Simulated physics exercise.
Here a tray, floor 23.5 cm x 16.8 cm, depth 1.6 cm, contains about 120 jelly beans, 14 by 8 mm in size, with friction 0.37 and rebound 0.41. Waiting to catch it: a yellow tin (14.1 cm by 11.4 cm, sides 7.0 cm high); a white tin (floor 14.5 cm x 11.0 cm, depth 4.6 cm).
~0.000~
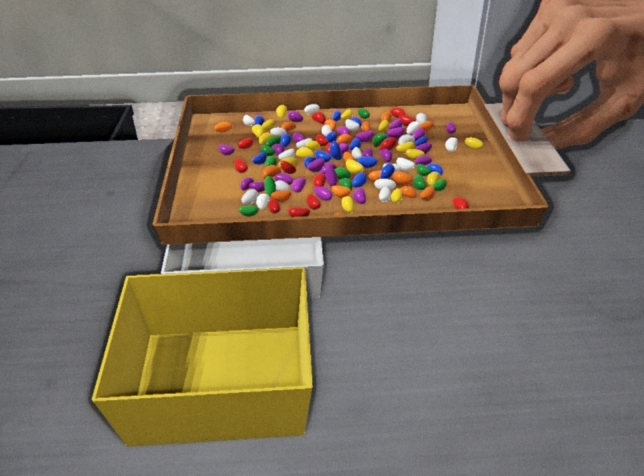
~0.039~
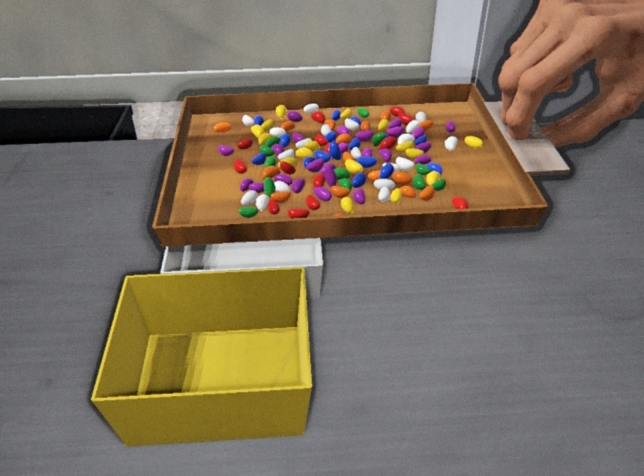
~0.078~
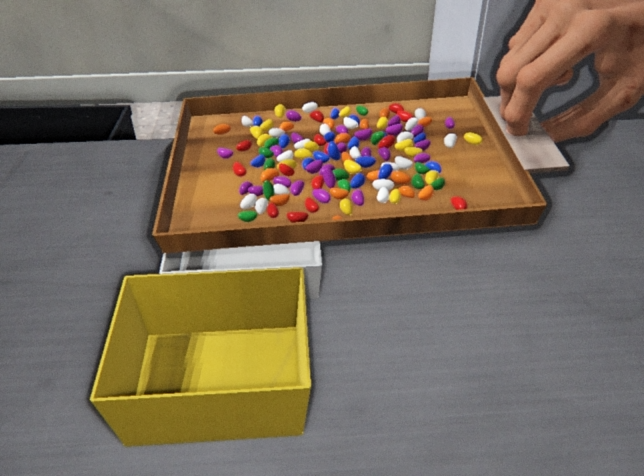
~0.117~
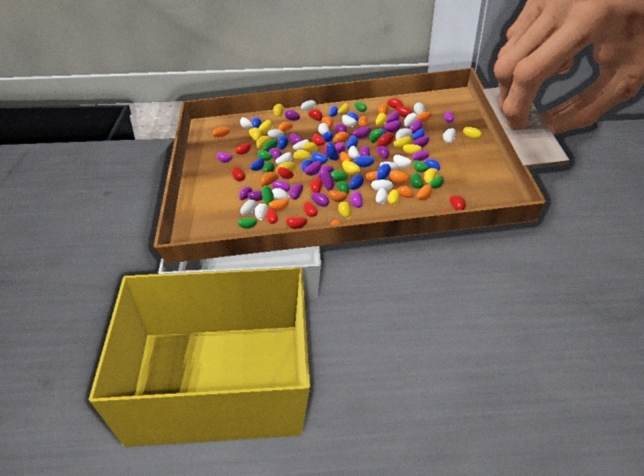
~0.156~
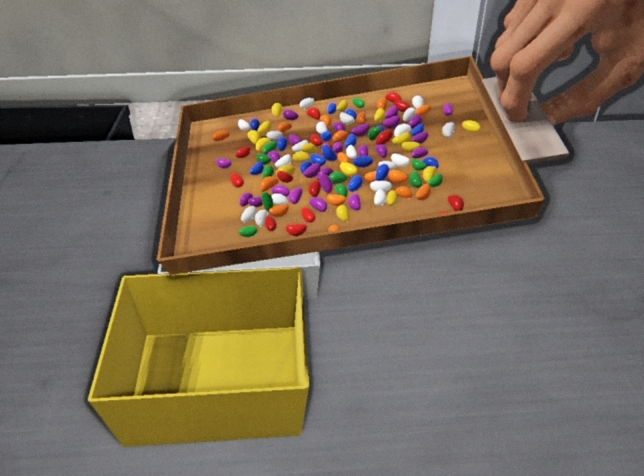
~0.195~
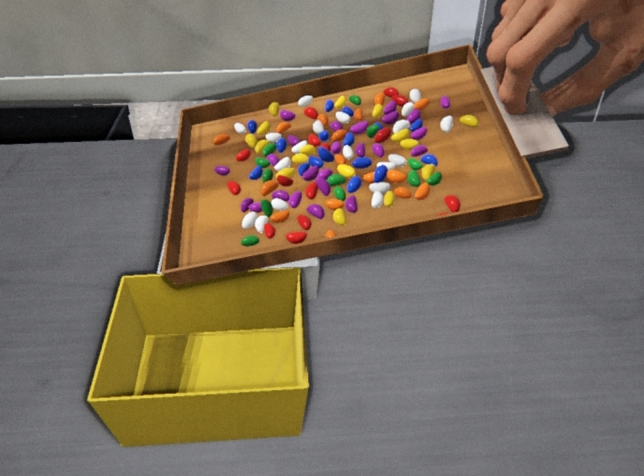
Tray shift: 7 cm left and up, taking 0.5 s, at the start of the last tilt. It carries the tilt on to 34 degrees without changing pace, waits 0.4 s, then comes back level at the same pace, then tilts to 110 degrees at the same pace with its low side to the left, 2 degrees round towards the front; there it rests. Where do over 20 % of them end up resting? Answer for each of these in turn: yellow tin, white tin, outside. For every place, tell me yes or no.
Here goes: Yellow tin yes, white tin no, outside no.
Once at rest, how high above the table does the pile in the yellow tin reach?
Roughly 2.0 centimetres.
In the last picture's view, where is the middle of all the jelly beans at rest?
About (244, 361).
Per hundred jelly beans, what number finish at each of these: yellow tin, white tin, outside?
Final tally - in the yellow tin 80, in the white tin 10, outside 10.
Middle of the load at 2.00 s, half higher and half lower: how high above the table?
I'd say about 16 cm.
Then, at 0.89 s, tilt 32 degrees; tray 100 %; middle of all pieces on or above the table near (261, 228).
After 1.47 s, tilt 18 degrees; tray 100 %; middle of all pieces on or above the table near (215, 193).
After 2.00 s, tilt 77 degrees; tray 100 %; middle of all pieces on or above the table near (229, 228).
After 2.51 s, tilt 110 degrees; outside 10 %, yellow tin 80 %, white tin 10 %; middle of all pieces on or above the table near (239, 351).
At rest (3.3 s), tray 0 %, outside 10 %, yellow tin 80 %, white tin 10 %.
